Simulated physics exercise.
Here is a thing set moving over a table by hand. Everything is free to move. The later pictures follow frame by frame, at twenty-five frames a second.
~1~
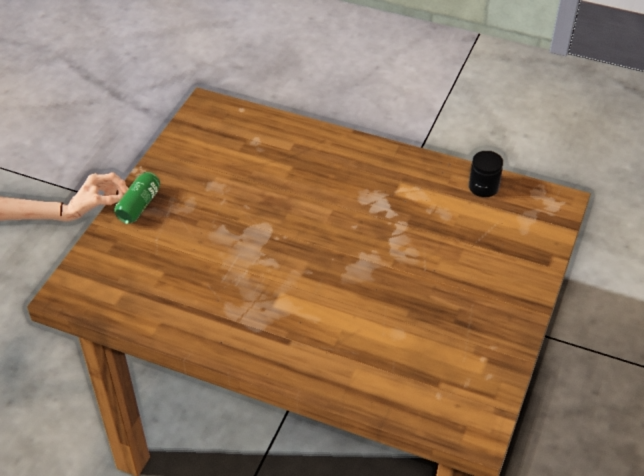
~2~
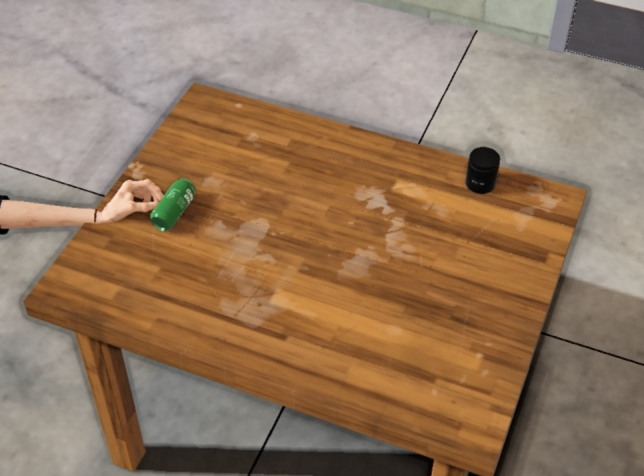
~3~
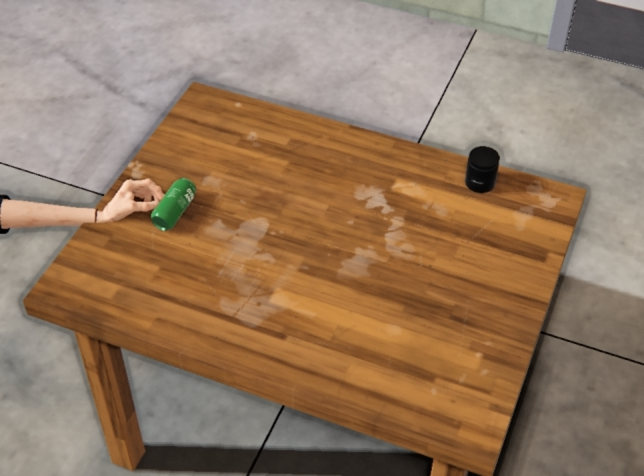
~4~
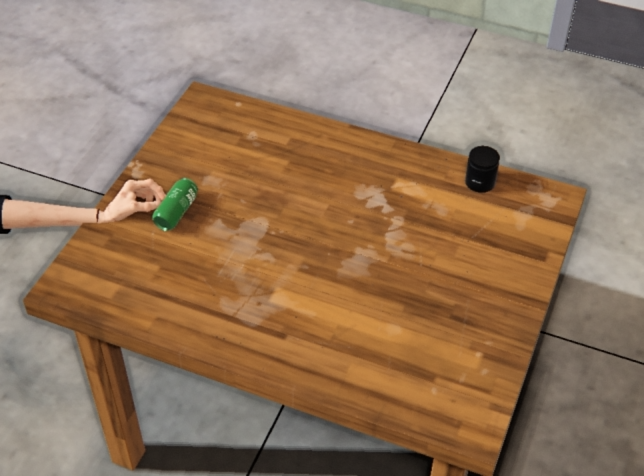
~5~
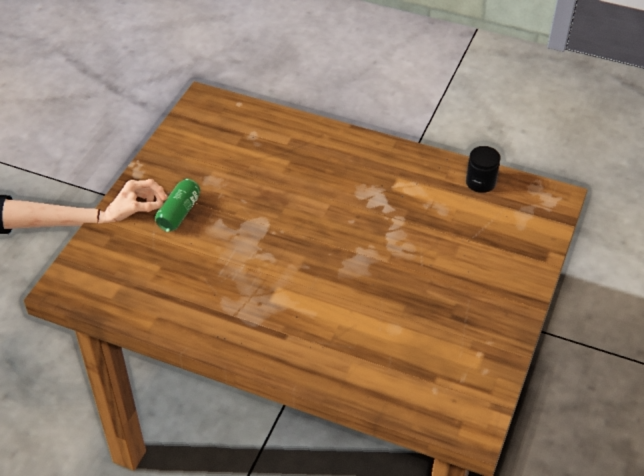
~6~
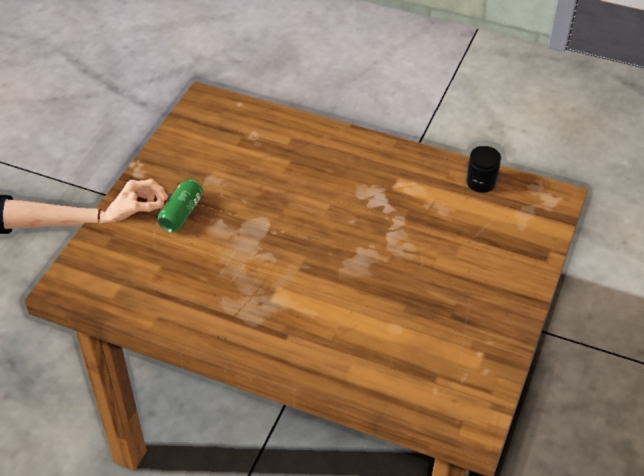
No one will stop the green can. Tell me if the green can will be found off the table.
The green can stays on the table.
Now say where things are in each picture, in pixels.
The first picture shows under the hand; green can (138, 198).
The second picture shows under the hand; green can (173, 205).
The third picture shows under the hand; green can (174, 205).
The fourth picture shows green can (175, 205).
The fifth picture shows green can (178, 205).
The sixth picture shows green can (180, 206).
Then, 0.40 s after the last picture, green can rolled about its own width near (197, 211).
Then, 1.00 s after the last picture, green can rolled well along near (217, 217).
Then, 1.80 s after the last picture, green can rolled well along near (235, 223).
At rest, moved from the start, green can. Seen from the same camera at the end, green can near (244, 225).
